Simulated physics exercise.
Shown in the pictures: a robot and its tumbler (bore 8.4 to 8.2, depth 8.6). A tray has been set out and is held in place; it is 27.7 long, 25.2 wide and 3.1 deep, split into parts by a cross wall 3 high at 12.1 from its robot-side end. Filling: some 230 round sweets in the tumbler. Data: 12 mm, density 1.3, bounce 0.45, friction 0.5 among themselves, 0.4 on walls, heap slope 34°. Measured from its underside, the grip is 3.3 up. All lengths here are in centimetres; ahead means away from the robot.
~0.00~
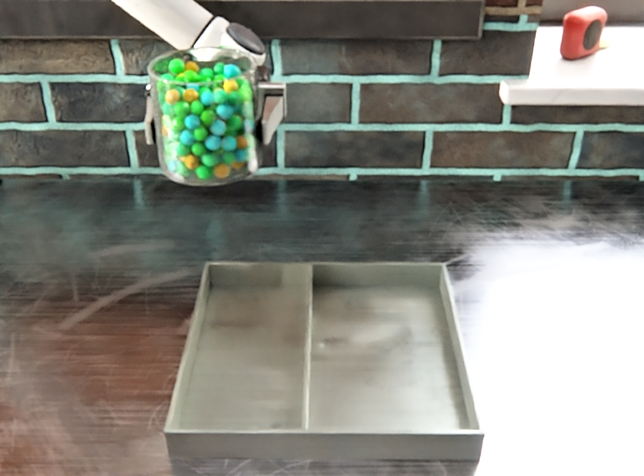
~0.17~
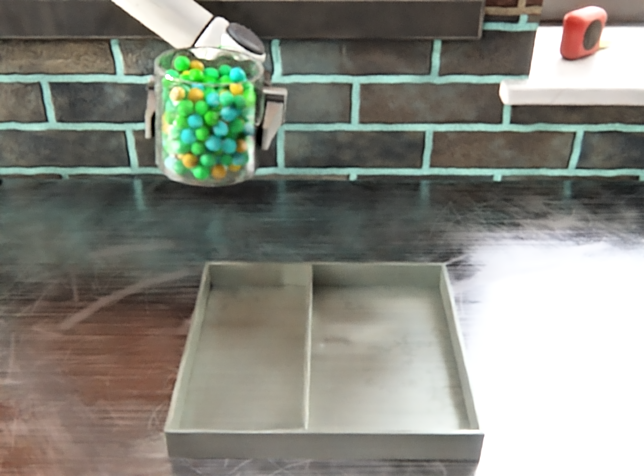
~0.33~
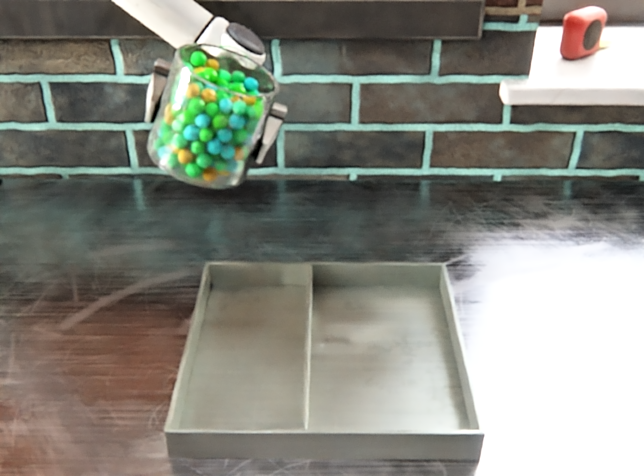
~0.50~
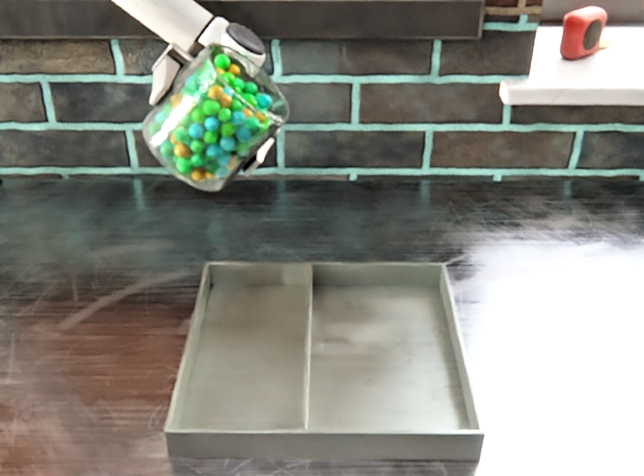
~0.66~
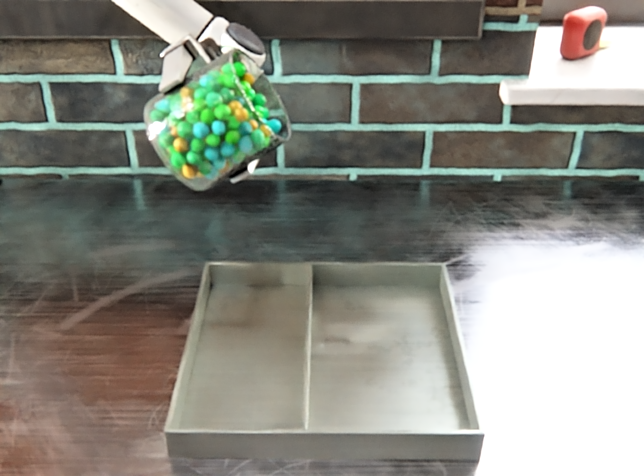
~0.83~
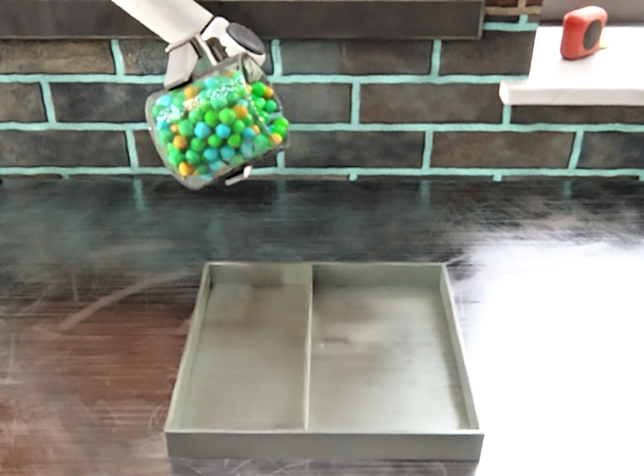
A dark, streaked countertop with a bright glare on the right runs up to a brick wall with teal joints, seen from a fixed, slightly raised view. A gray divided tray sits empty in front, a red object rests on a white ledge at upper right, and a robot gripper holds a clear tumbler of green, blue and orange balls at upper left. The gripper steadily tilts the tumbler rightward, and the balls shift inside it.
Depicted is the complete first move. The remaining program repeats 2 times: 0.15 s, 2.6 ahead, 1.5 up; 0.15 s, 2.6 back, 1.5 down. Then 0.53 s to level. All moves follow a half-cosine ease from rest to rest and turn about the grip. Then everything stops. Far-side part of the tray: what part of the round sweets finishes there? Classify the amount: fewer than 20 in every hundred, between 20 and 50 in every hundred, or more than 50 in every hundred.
Fewer than 20 in every hundred.
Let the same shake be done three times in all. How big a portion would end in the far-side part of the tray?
It would come to around 15 %.
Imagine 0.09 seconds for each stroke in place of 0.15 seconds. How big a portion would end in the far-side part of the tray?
Then about 45 per cent.
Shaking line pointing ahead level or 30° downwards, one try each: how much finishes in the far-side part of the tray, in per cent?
You'd get about 15 per cent with the first setting and about 10 per cent with the second.
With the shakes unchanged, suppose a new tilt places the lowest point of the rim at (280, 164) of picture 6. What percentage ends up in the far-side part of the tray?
The share is about 45 percent.
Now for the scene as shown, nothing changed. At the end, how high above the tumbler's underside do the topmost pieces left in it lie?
Around 8.0 cm up.
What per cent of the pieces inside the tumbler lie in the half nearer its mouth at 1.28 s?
Something near 45 per cent is there.
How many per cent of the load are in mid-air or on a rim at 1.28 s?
I'd reckon close to 1 per cent.
After 1.28 s, tilted 64° forward, highest piece 31 above the table; 207 in the tumbler, 17 in the far-side part, 3 in the robot-side part, 3 in flight or on a rim.
After 1.73 s, tilted 25° forward, highest piece 31 above the table; 194 in the tumbler, 30 in the far-side part, 6 in the robot-side part.
After 2.16 s, level, highest piece 32 above the table; 194 in the tumbler, 30 in the far-side part, 6 in the robot-side part.
After 3.21 s, level, highest piece 32 above the table; 194 in the tumbler, 30 in the far-side part, 6 in the robot-side part.
In the end, 194 in the tumbler, 30 in the far-side part, 6 in the robot-side part. That is 13 % in the far-side part of the tray.
